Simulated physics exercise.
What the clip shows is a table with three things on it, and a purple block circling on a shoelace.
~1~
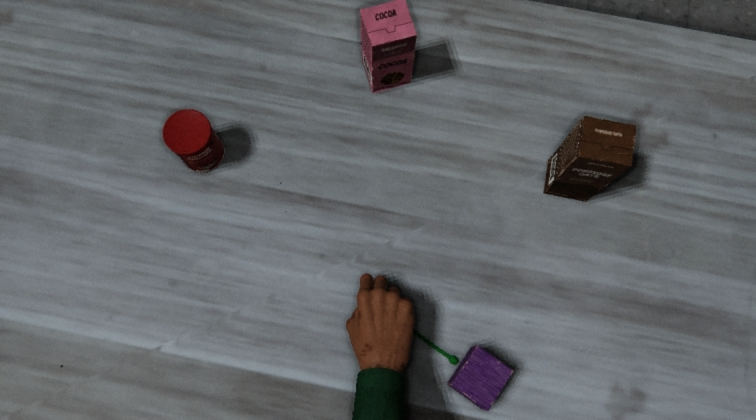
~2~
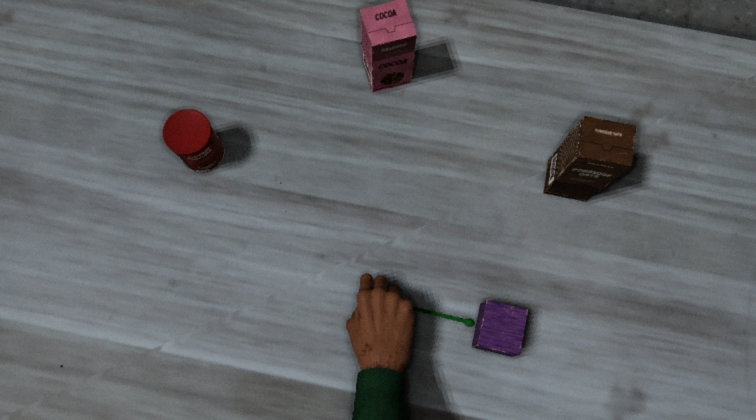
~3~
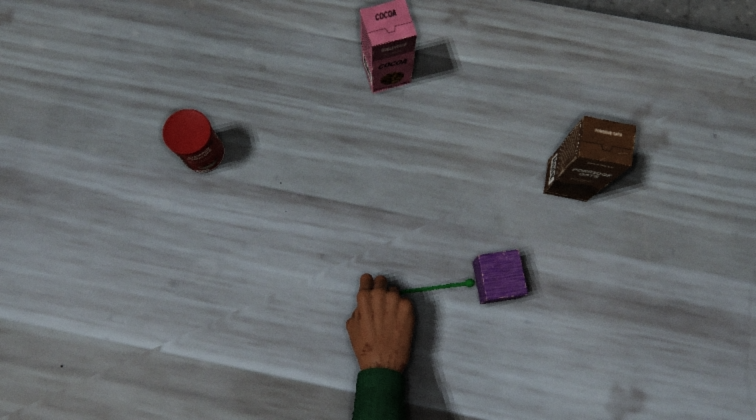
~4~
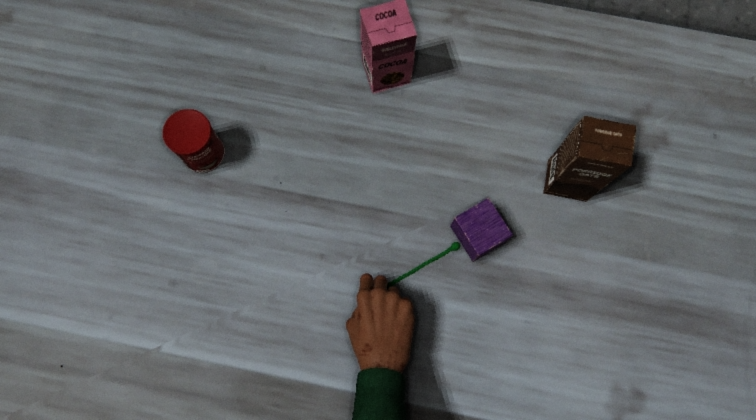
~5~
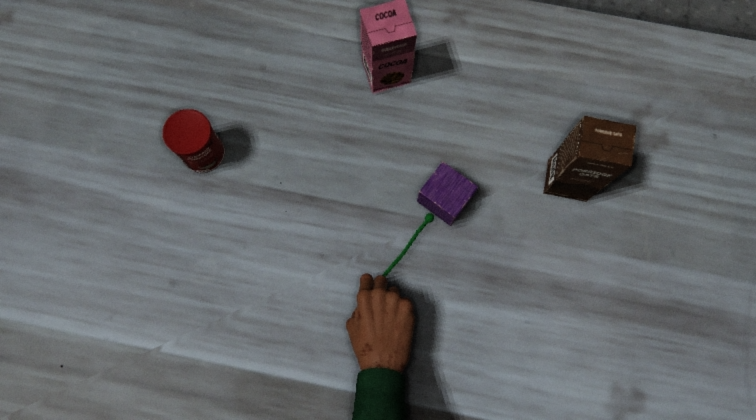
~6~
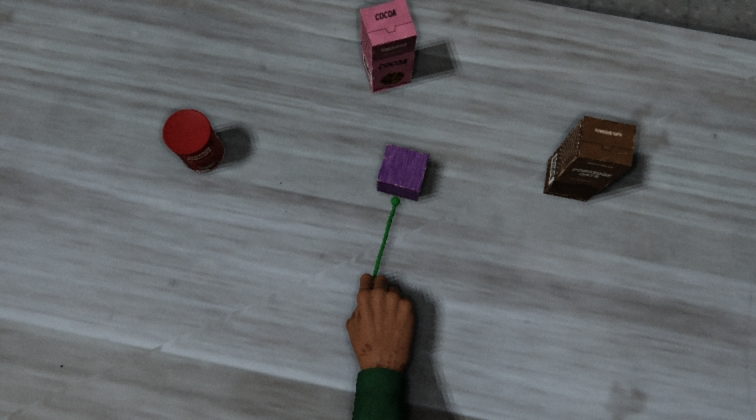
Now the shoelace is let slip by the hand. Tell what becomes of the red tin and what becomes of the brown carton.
Result: The red tin takes a hit, the brown carton avoids being hit.
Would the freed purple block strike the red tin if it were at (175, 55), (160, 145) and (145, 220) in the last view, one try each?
Well, the first time it is avoided, the second time it is reached, and the third time it is avoided.
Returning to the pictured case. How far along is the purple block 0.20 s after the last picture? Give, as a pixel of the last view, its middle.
(231, 152).
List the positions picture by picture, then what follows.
The first picture shows purple block (483, 378); red tin (187, 131); brown carton (608, 140); pink carton (389, 22).
The second picture shows purple block (503, 328).
The third picture shows purple block (503, 274).
The fourth picture shows purple block (484, 226).
The fifth picture shows purple block (449, 189).
The sixth picture shows purple block (403, 167); red tin (187, 131); brown carton (608, 140); pink carton (389, 22); going round anticlockwise.
Then, 0.08 s on from there, block near (309, 161).
Then, 0.20 s on from there, block near (231, 152); red tin pushed aside.
In the end, block near (225, 152); red tin pushed aside. The red tin takes the knock and the brown carton stays untouched.
